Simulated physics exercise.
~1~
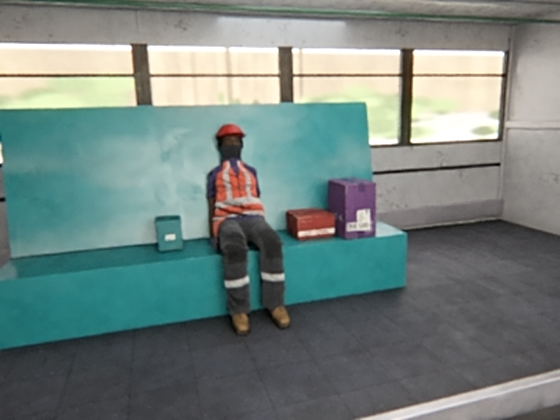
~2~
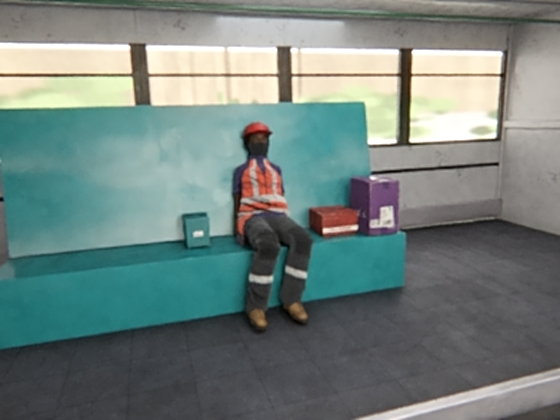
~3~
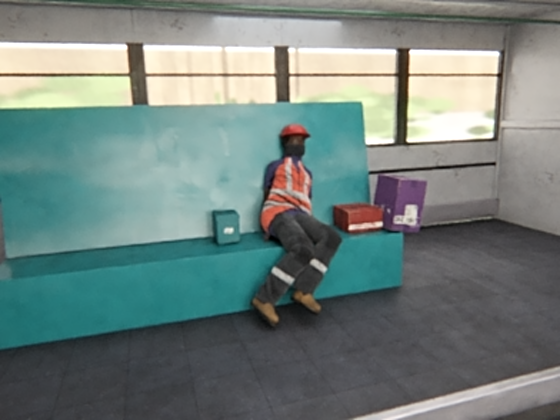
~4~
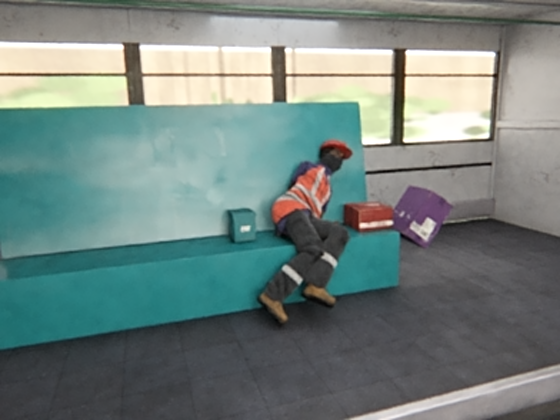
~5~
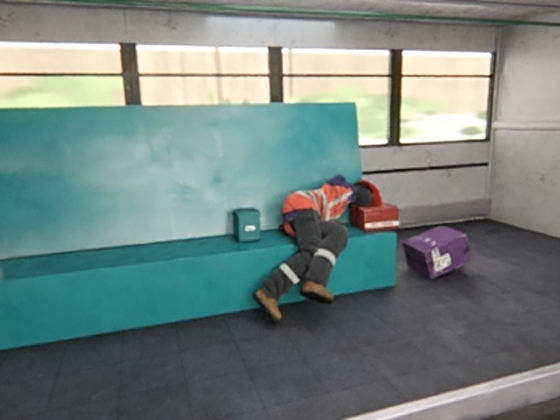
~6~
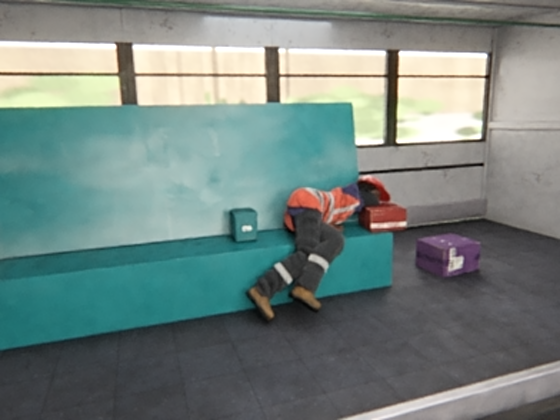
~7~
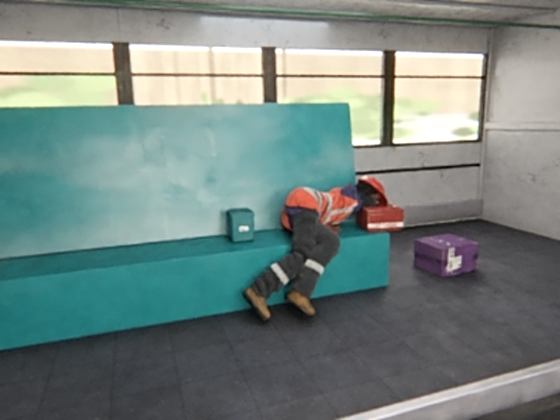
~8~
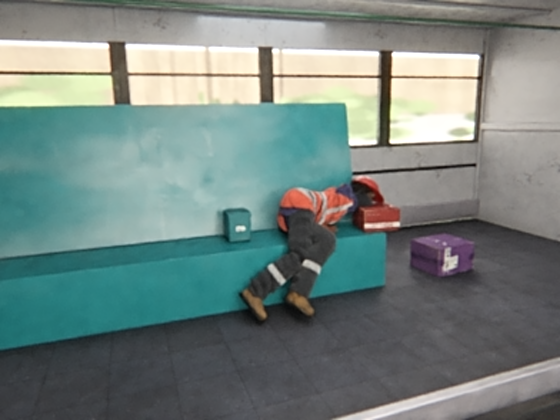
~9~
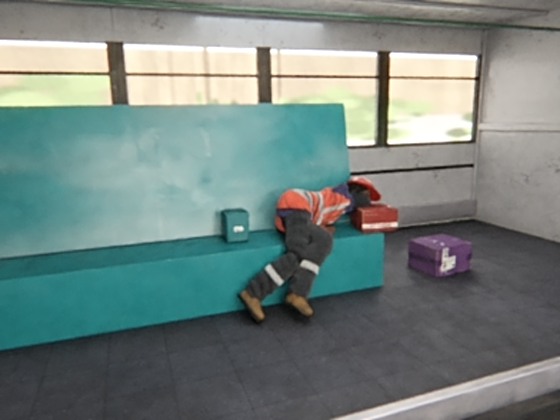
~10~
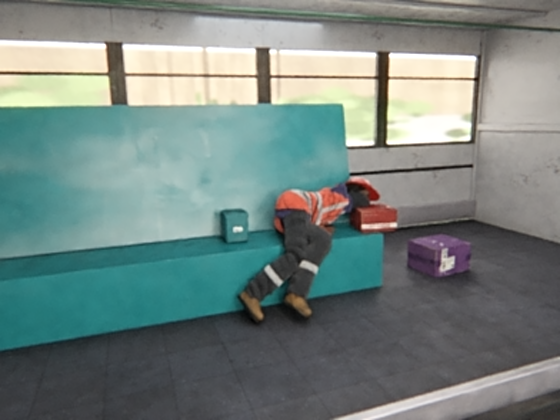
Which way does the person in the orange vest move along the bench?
The person slides to the right along the bench and slumps over towards the red carton.
